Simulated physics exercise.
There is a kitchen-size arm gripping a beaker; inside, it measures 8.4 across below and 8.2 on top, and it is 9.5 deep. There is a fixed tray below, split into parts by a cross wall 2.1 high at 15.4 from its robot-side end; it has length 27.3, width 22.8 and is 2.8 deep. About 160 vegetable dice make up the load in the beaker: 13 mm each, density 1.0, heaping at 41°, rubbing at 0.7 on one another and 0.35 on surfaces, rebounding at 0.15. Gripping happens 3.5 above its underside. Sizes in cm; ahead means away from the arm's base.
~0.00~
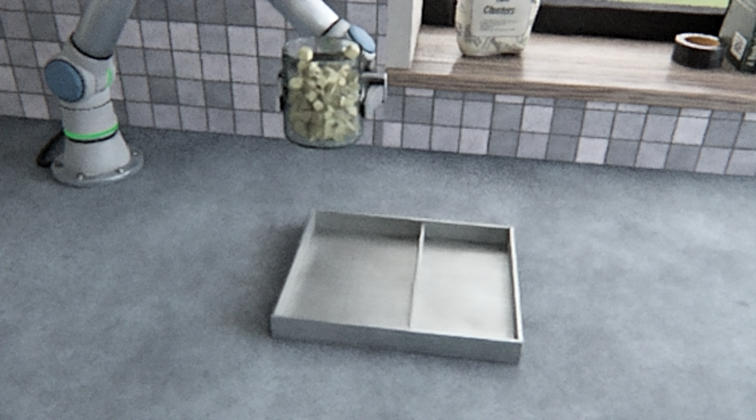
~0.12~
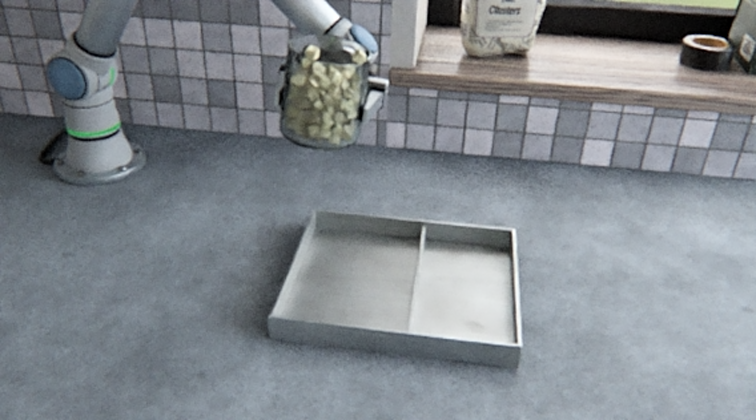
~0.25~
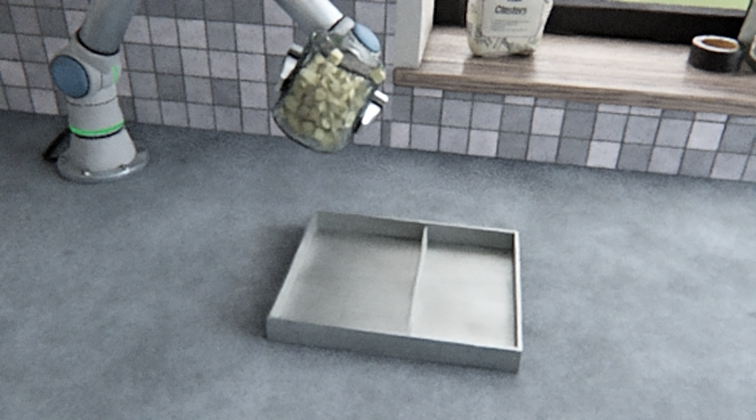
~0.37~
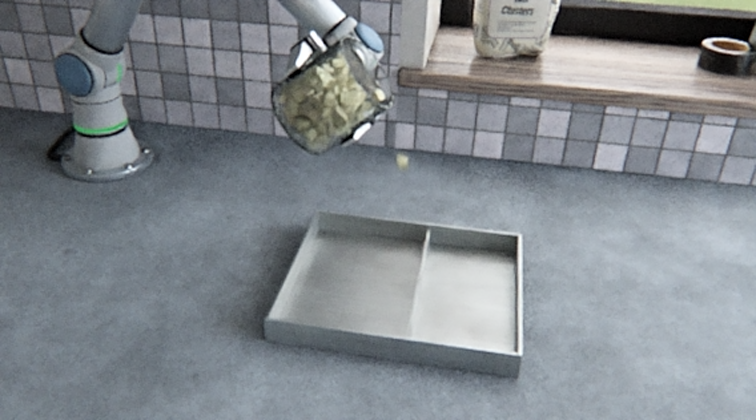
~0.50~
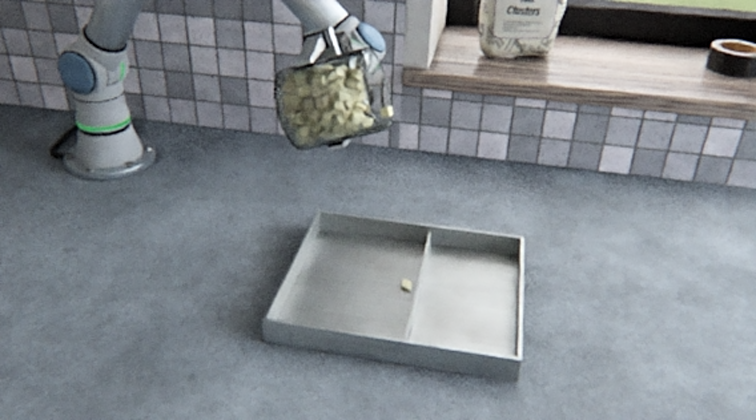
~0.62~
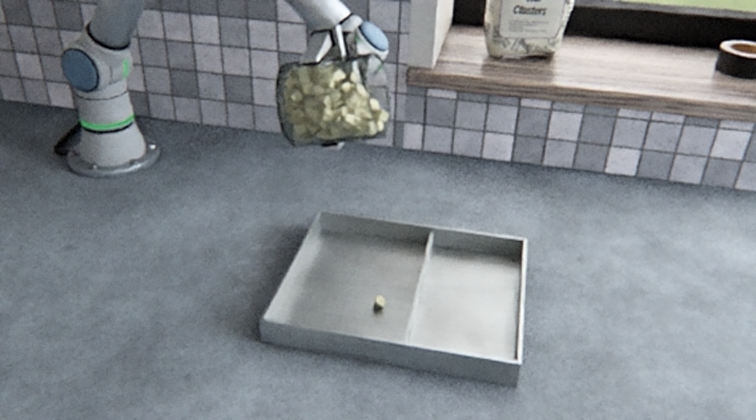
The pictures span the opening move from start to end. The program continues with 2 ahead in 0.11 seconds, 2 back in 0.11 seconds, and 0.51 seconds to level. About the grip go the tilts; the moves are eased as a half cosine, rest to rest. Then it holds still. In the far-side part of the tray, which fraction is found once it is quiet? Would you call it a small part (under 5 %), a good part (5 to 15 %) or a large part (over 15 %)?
I'd call it a small part.
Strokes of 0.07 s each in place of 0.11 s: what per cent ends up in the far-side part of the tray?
Estimate: Near 10 per cent.
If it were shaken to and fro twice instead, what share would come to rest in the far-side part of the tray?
Estimate for that case: 0 %.
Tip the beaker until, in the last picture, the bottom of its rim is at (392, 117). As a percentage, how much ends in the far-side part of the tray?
Around 0 per cent of it.
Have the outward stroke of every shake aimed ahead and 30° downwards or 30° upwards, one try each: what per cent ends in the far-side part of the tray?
Roughly 0 per cent, then 0 per cent.
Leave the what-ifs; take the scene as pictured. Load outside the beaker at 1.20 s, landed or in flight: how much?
I'd put it at some 0 percent.
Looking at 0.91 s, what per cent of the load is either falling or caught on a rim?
Roughly 1 percent.
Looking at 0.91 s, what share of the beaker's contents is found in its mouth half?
Roughly 35 per cent.
After 0.91 s, tilted 73° forward, highest piece 27 above the table; 153 in the beaker, 1 in the robot-side part, 1 in the far-side part, 1 in flight or on a rim.
After 1.20 s, tilted 15° forward, highest piece 29 above the table; 153 in the beaker, 2 in the robot-side part, 1 in the far-side part.
After 1.55 s, level, highest piece 29 above the table; 153 in the beaker, 2 in the robot-side part, 1 in the far-side part.
After 2.60 s, level, highest piece 29 above the table; 153 in the beaker, 2 in the robot-side part, 1 in the far-side part.
At rest, 153 in the beaker, 2 in the robot-side part, 1 in the far-side part. That is 1 % in the far-side part of the tray.
